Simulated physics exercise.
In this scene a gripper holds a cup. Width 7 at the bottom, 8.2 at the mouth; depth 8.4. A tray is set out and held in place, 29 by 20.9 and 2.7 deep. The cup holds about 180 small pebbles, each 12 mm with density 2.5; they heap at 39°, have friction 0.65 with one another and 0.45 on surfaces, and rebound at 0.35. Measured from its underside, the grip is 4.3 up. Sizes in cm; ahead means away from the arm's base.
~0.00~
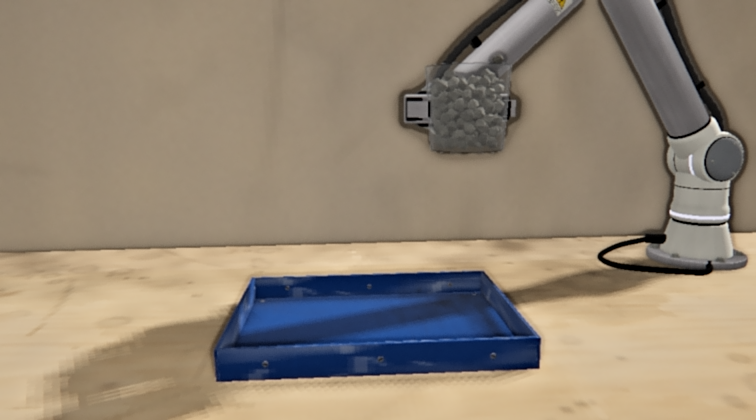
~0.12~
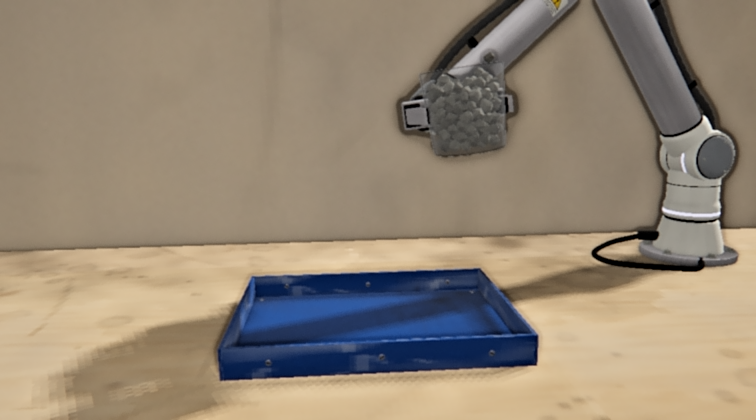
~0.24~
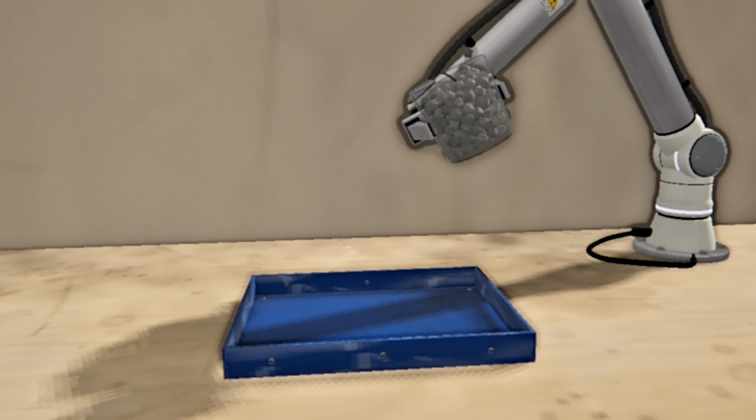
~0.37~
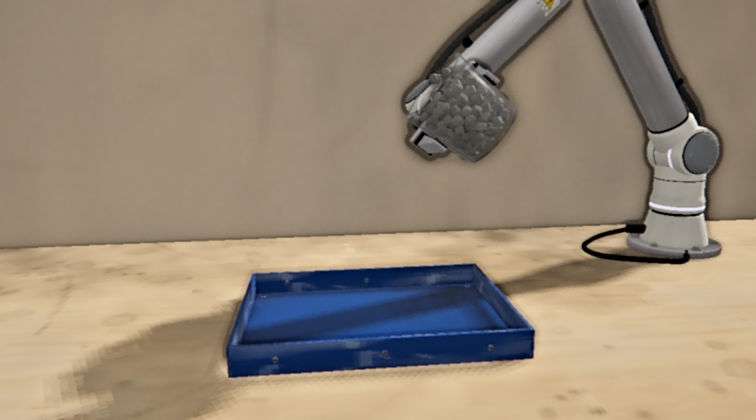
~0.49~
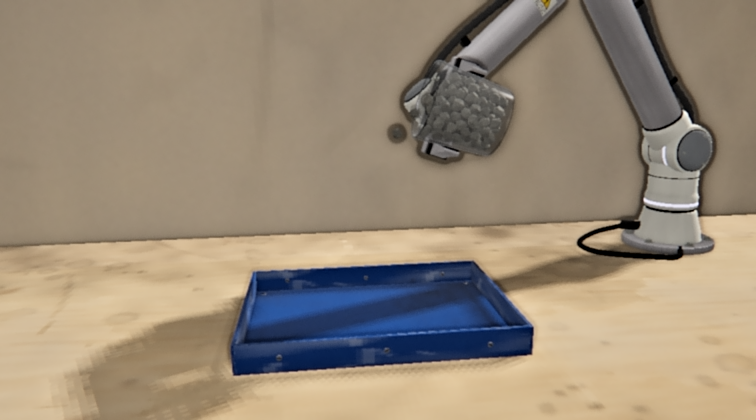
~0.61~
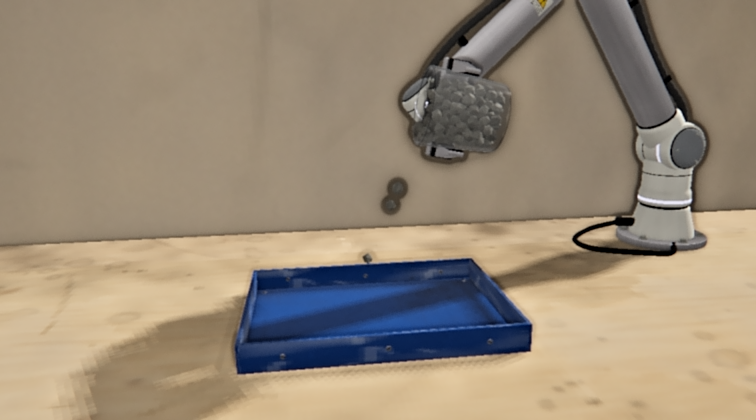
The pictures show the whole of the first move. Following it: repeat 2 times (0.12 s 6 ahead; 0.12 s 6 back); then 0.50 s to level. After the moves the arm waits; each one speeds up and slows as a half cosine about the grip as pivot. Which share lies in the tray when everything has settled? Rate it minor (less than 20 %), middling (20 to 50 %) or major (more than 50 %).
Major, more than 50 %.
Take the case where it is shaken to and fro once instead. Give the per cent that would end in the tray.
Roughly 65 in a hundred.
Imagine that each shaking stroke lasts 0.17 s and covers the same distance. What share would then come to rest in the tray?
In that case some 65 per cent.
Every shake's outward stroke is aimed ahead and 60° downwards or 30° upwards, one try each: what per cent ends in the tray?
You'd get about 30 per cent with the first setting and about 95 per cent with the second.
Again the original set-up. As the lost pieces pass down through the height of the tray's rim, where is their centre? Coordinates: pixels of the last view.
(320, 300).
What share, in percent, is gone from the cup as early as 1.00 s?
Near 75 in a hundred parts have gone so far.
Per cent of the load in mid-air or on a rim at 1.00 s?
That comes to about 4 per cent, more or less.
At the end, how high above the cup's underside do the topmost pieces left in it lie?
I'd say near 3.0 cm from the bottom.
After 1.00 s, tilted 79° forward, highest piece 23 above the table; 106 in the tray, 46 in the cup, 18 on the table or floor, 7 in flight or on a rim.
After 1.39 s, tilted 26° forward, highest piece 25 above the table; 137 in the tray, 20 in the cup, 20 on the table or floor.
After 1.79 s, level, highest piece 23 above the table; 137 in the tray, 20 in the cup, 20 on the table or floor.
After 2.84 s, level, highest piece 23 above the table; 137 in the tray, 20 in the cup, 20 on the table or floor.
In the end, 137 in the tray, 20 in the cup, 20 on the table or floor. That is 77 % in the tray.
